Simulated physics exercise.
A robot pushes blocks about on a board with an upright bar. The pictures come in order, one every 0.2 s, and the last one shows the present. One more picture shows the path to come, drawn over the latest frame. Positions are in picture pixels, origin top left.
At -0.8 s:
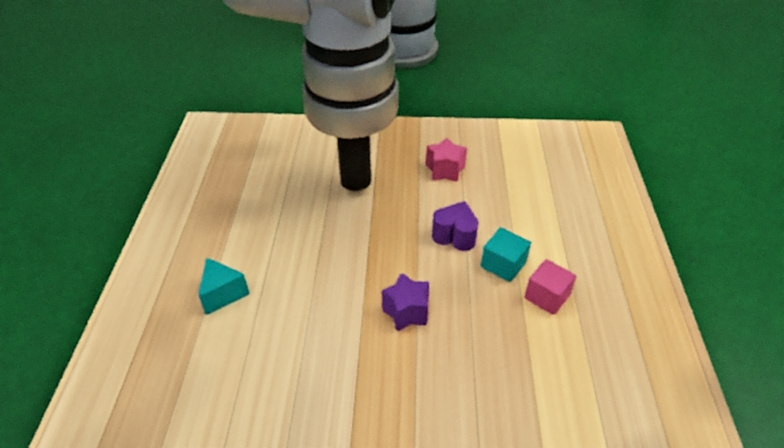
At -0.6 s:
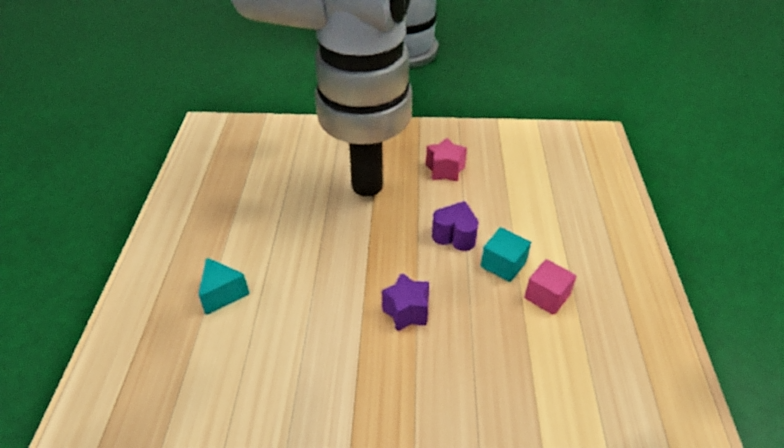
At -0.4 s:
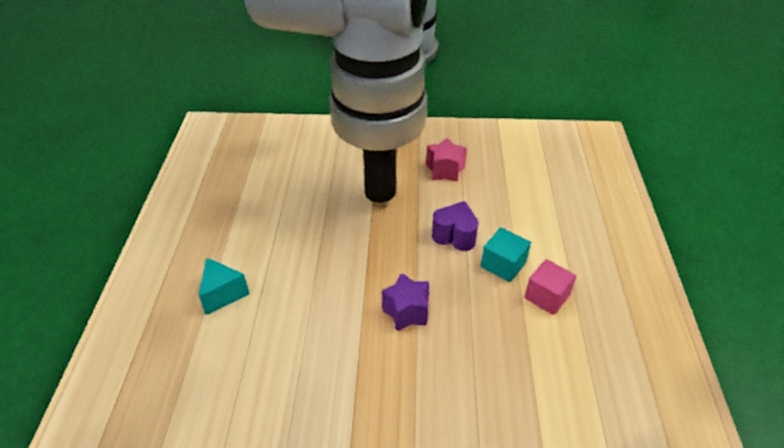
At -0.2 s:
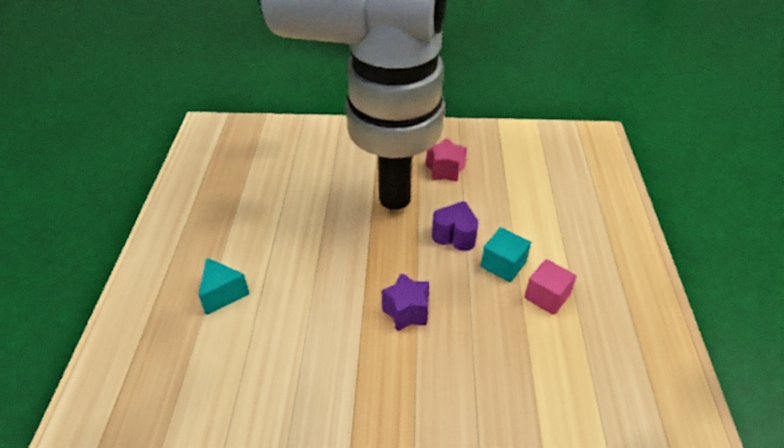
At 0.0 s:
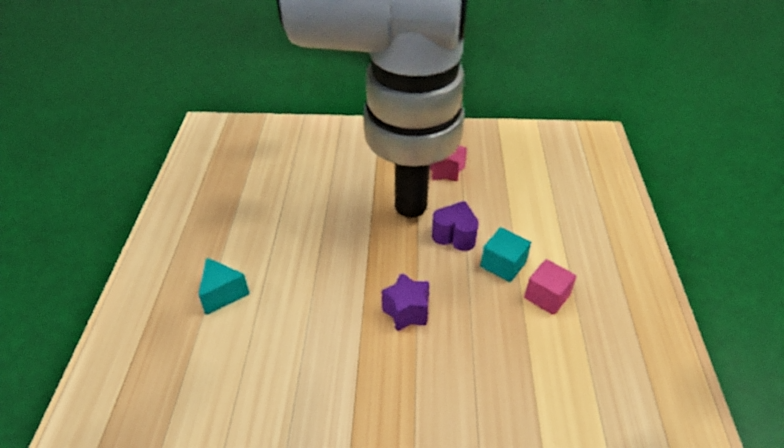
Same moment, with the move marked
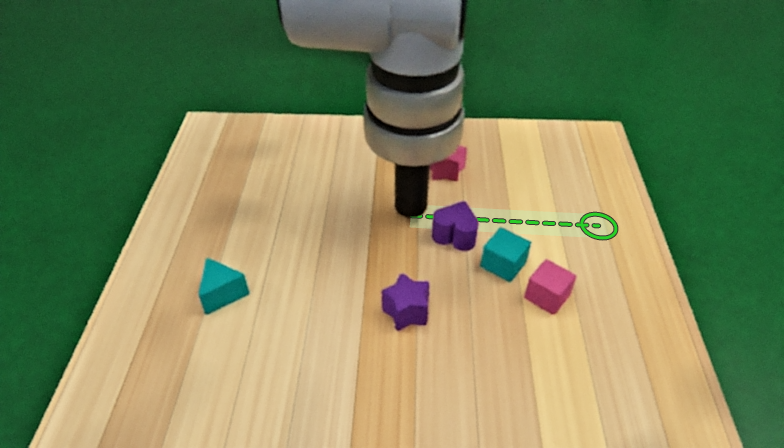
A robot arm moves its black bar a short way right across a wooden board.
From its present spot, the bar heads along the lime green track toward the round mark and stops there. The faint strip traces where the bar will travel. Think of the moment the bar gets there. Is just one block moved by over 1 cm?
Yes, it checks out.
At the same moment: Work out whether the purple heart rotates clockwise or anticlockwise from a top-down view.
With the clock.
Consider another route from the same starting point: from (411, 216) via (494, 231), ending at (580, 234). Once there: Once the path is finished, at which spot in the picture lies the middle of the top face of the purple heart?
Located at (492, 236).
Path on the board, from (411, 216) directly to (599, 226).
On the path given first. One third of the way, bar at (475, 210); purple heart at (470, 223), turned 25° clockwise.
Two thirds of the way, bar at (539, 214); purple heart at (471, 224), turned 25° clockwise.
At the end, bar at (602, 217); purple heart at (471, 224), turned 25° clockwise; turquoise square in place.
